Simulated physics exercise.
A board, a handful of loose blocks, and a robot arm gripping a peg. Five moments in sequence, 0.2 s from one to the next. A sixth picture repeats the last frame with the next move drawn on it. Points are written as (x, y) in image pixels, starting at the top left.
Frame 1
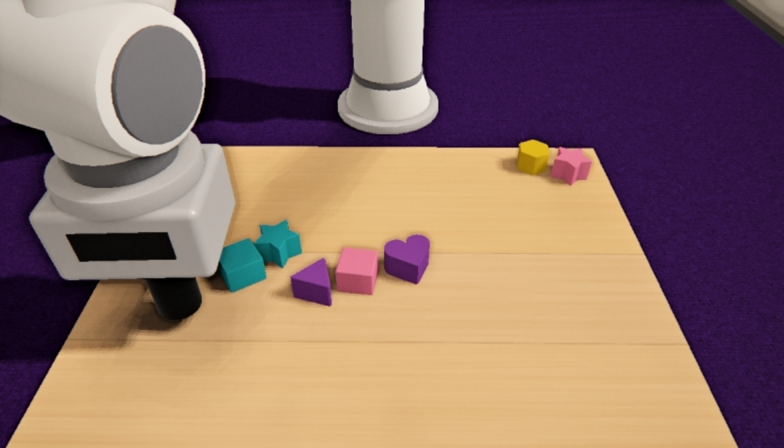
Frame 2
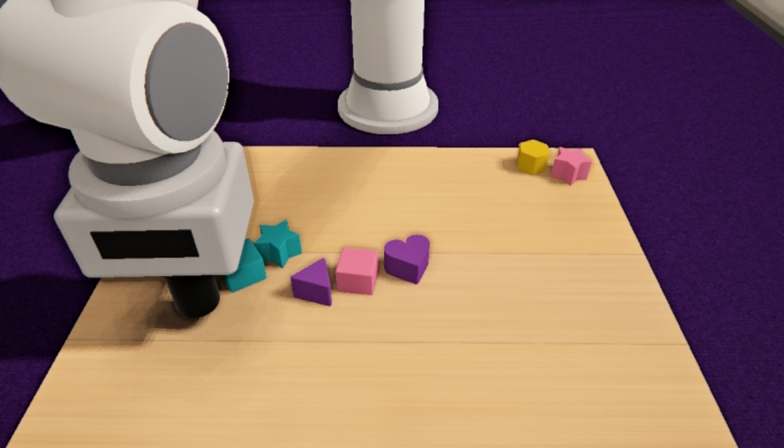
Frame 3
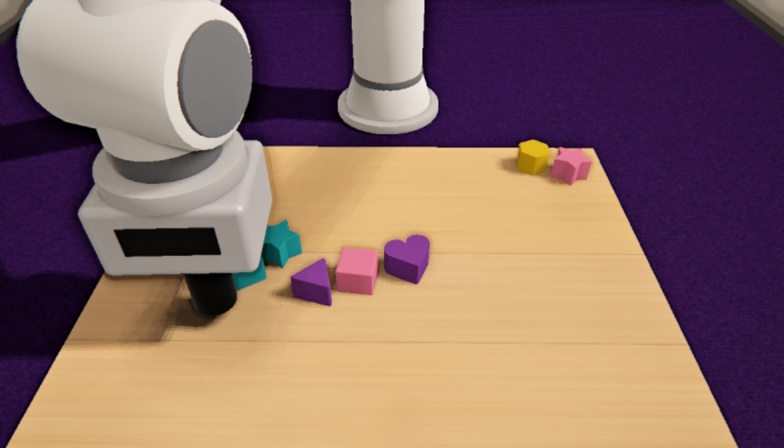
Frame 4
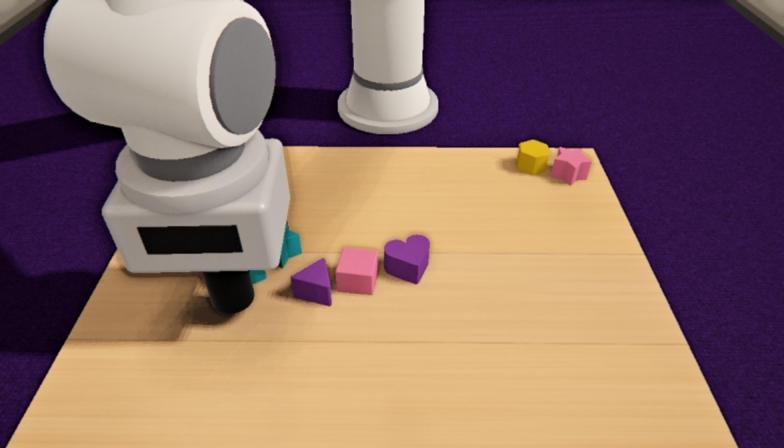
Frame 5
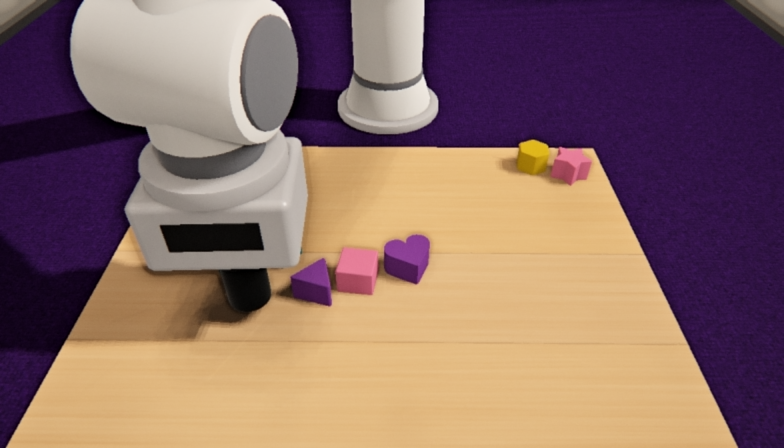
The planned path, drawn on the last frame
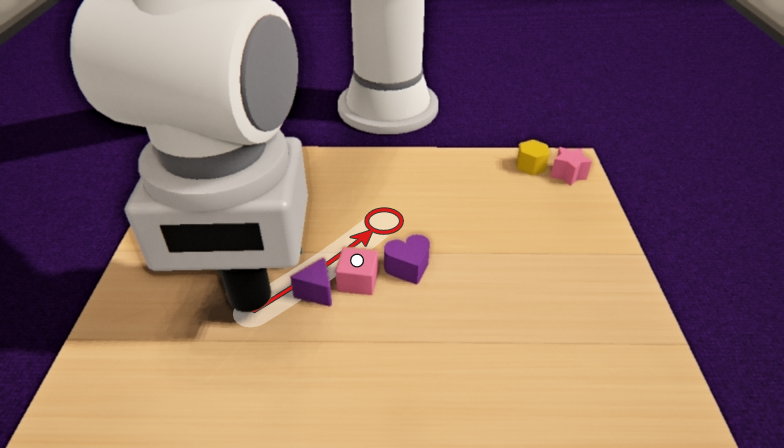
A pale wooden tabletop against a dark purple backdrop is seen from a fixed, raised viewpoint, with a white column base behind it. Teal blocks, a purple triangle, a pink square and a purple heart sit left of centre, while yellow and pink pieces rest at the far right. The white robot arm slides its black peg steadily rightward, gradually covering the teal blocks from view.
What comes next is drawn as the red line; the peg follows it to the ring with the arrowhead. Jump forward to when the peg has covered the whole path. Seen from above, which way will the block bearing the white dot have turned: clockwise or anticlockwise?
It turns round anticlockwise.
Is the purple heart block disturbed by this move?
That block ends up displaced.
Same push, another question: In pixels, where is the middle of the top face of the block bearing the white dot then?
My estimate: (395, 259).
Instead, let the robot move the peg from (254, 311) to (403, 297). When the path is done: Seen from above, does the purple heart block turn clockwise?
I expect so.
Path on the board, from (254, 311) via (305, 279) and (348, 249), ending at (384, 221); the dot is on the pink square.
What follows on the original path. One third of the way, peg at (304, 265); purple triangular piece at (345, 262), turned 35° clockwise; pink square at (381, 257); purple heart block at (426, 247).
Two thirds of the way, peg at (348, 236); purple triangular piece at (357, 254), turned 110° clockwise; pink square at (395, 259), turned 20° anticlockwise; purple heart block at (434, 246).
At the end, peg at (384, 208); turquoise square in place; purple triangular piece at (357, 254), turned 110° clockwise; pink square at (395, 259), turned 20° anticlockwise; purple heart block at (434, 246).
